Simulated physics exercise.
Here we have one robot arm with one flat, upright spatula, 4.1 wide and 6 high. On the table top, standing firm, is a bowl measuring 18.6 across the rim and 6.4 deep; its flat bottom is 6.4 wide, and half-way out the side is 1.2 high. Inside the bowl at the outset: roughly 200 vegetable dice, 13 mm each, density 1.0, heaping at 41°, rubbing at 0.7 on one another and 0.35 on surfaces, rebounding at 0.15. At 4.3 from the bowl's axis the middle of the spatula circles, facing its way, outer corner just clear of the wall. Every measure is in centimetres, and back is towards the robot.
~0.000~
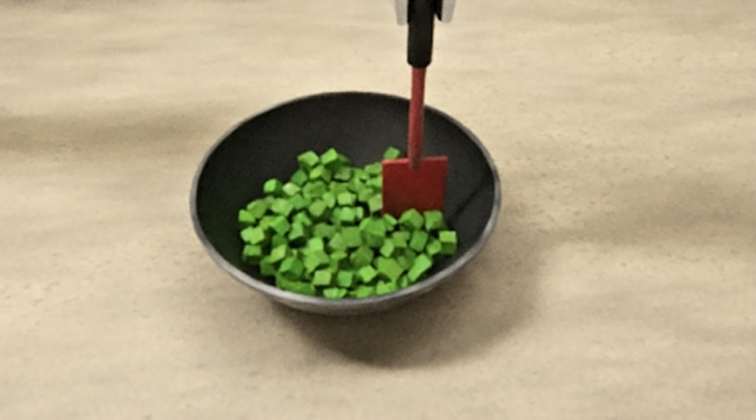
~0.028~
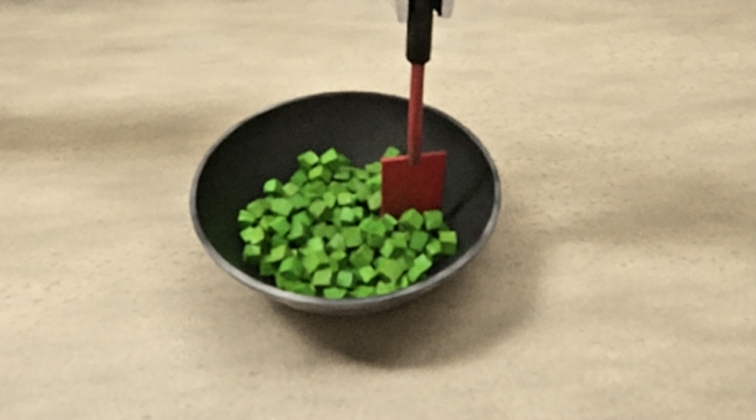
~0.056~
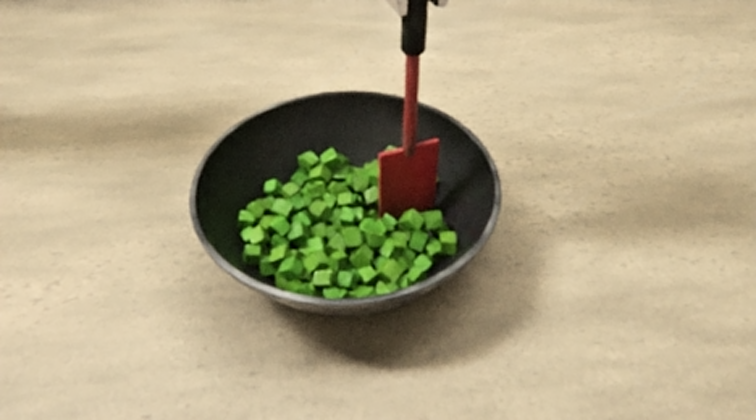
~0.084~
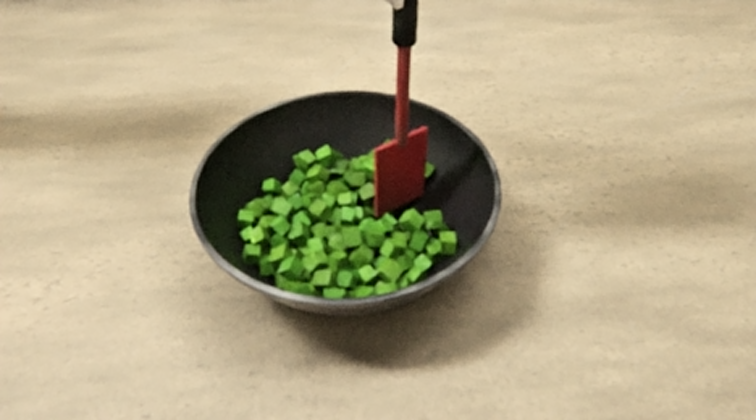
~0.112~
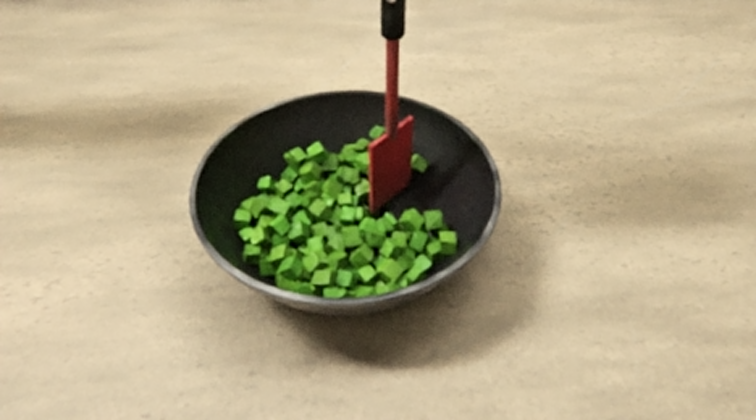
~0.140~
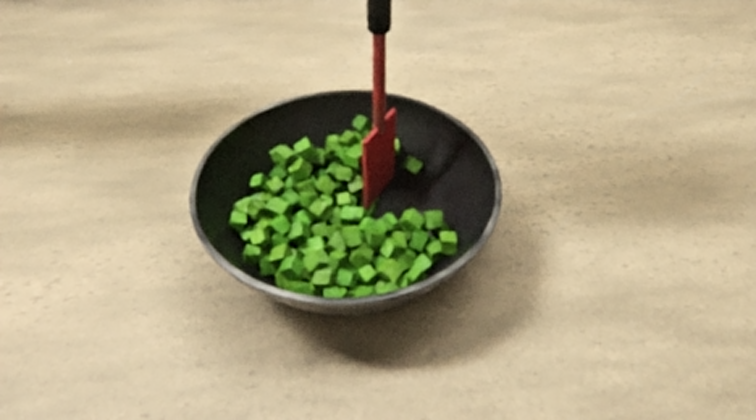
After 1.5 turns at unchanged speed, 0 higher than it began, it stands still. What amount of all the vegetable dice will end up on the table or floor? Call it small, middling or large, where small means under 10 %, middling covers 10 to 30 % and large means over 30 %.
I would call it middling.
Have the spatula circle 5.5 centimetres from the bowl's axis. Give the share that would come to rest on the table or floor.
Close to 15 in a hundred then.
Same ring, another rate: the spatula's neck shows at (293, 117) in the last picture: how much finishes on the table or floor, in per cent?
Around 50 in a hundred.
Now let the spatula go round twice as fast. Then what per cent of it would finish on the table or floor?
Then roughly 45 per cent.
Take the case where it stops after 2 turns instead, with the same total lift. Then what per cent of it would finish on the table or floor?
Then some 20 per cent.
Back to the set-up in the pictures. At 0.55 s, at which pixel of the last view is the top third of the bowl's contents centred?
The top third is centred near (385, 265) in the last picture.
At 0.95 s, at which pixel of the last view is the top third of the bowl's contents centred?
Roughly pixel (291, 140).
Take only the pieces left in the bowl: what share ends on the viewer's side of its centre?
Close to 80 in a hundred.
After 0.55 s, 246° round, highest piece 8 above the table; 192 in the bowl, 3 on the table or floor, 2 in flight or on the tool.
After 0.95 s, 76° round, highest piece 8 above the table; 183 in the bowl, 11 on the table or floor, 3 in flight or on the tool.
After 1.35 s, 180° round, highest piece 7 above the table; 171 in the bowl, 26 on the table or floor.
After 2.05 s, 180° round, highest piece 7 above the table; 171 in the bowl, 26 on the table or floor.
At rest, 171 in the bowl, 26 on the table or floor. That is 13 % on the table or floor.
